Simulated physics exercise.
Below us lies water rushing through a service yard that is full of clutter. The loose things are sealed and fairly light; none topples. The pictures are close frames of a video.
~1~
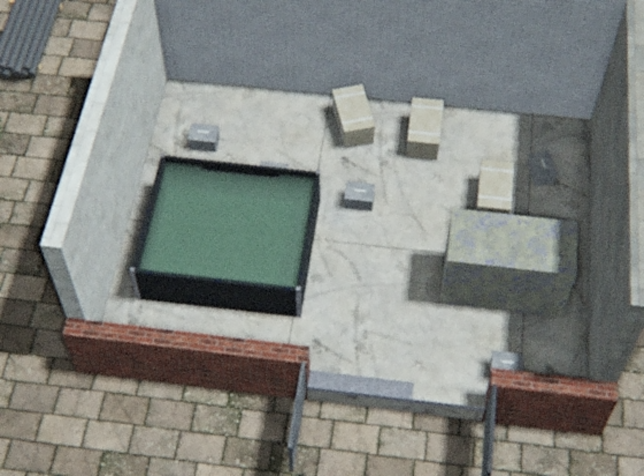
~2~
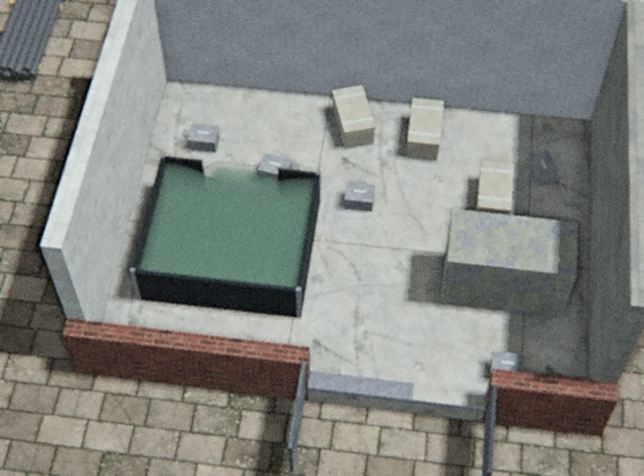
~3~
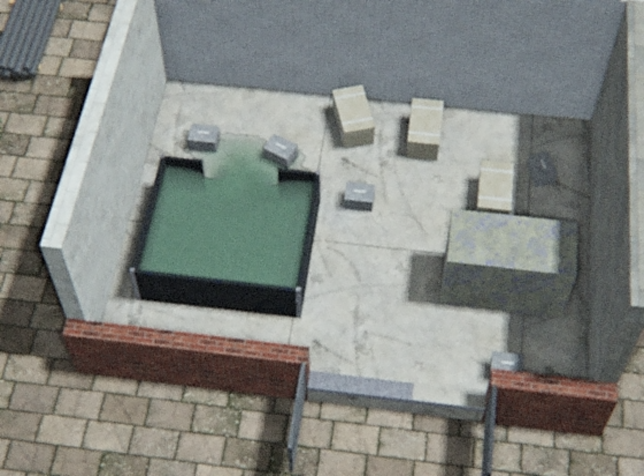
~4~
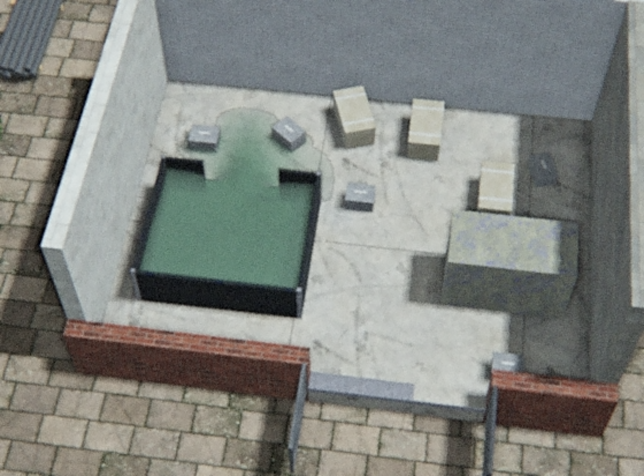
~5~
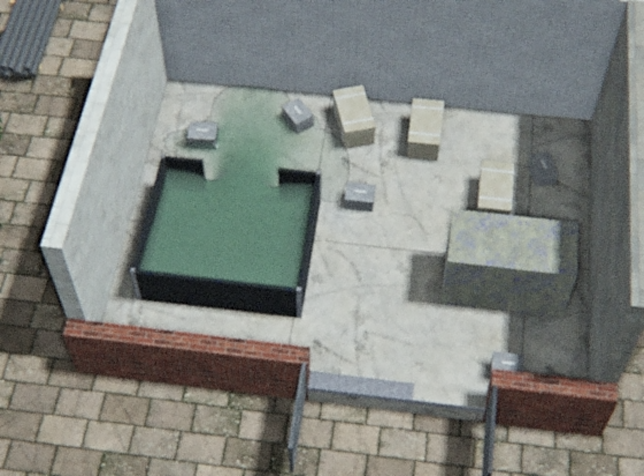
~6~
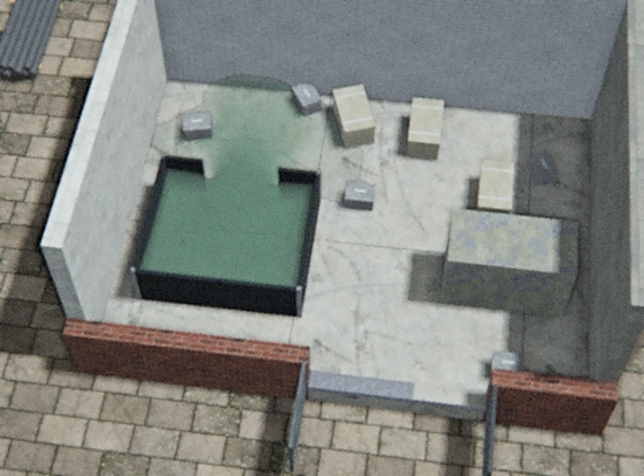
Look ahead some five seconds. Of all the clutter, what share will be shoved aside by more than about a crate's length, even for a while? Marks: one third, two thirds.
Share: Two thirds or more.
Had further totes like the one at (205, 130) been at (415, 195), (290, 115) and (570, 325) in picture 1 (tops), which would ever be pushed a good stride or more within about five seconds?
In turn: Never so far, swept aside, never so far.
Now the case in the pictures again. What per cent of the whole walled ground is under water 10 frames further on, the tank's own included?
I make it 40 per cent.
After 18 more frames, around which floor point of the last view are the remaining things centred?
Roughly at (458, 199).
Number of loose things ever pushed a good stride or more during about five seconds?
That makes 6.
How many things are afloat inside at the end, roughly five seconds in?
The number is 6.
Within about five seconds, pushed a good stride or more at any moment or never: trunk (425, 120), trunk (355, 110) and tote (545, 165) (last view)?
In that order: That far or more, pushed that far, swept aside.
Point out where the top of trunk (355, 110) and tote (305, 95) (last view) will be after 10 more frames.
Roughly at (436, 120) and (422, 103).
A moment on, 2 of 8 are well off their spots; 1 afloat.
Next, 4 of 8 are well off their spots; 2 afloat.
Later, 4 of 8 are well off their spots; 4 afloat.
In the end, 6 of 8 are well off their spots, and 6 have been at some point; 6 afloat.
